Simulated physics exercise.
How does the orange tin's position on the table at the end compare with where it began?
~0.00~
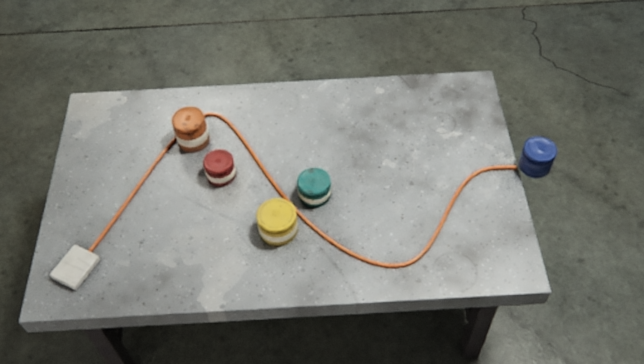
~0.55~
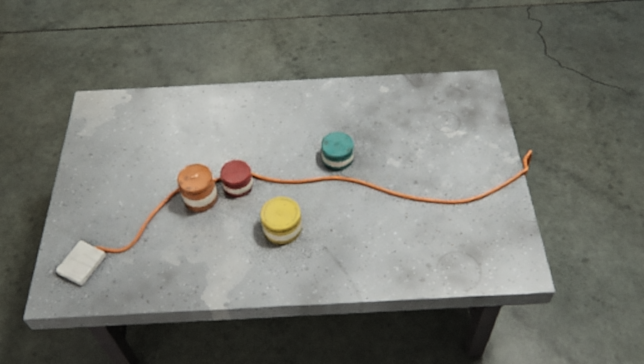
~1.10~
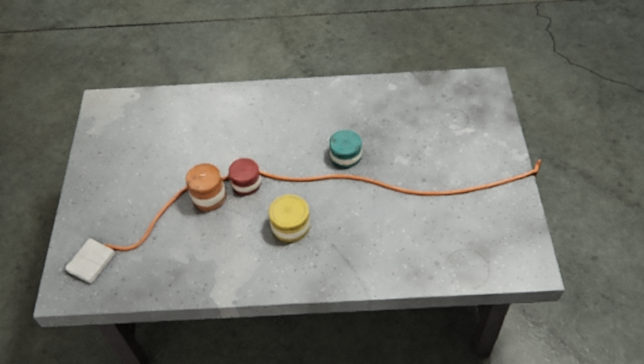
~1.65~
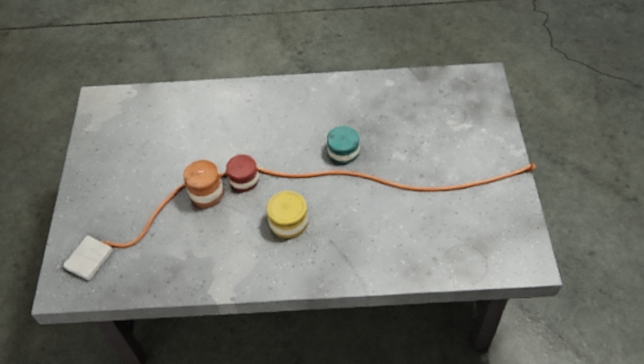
It ends clearly lower on the table and slightly to the right, close beside the red canister, having started up near the cable's high bend.
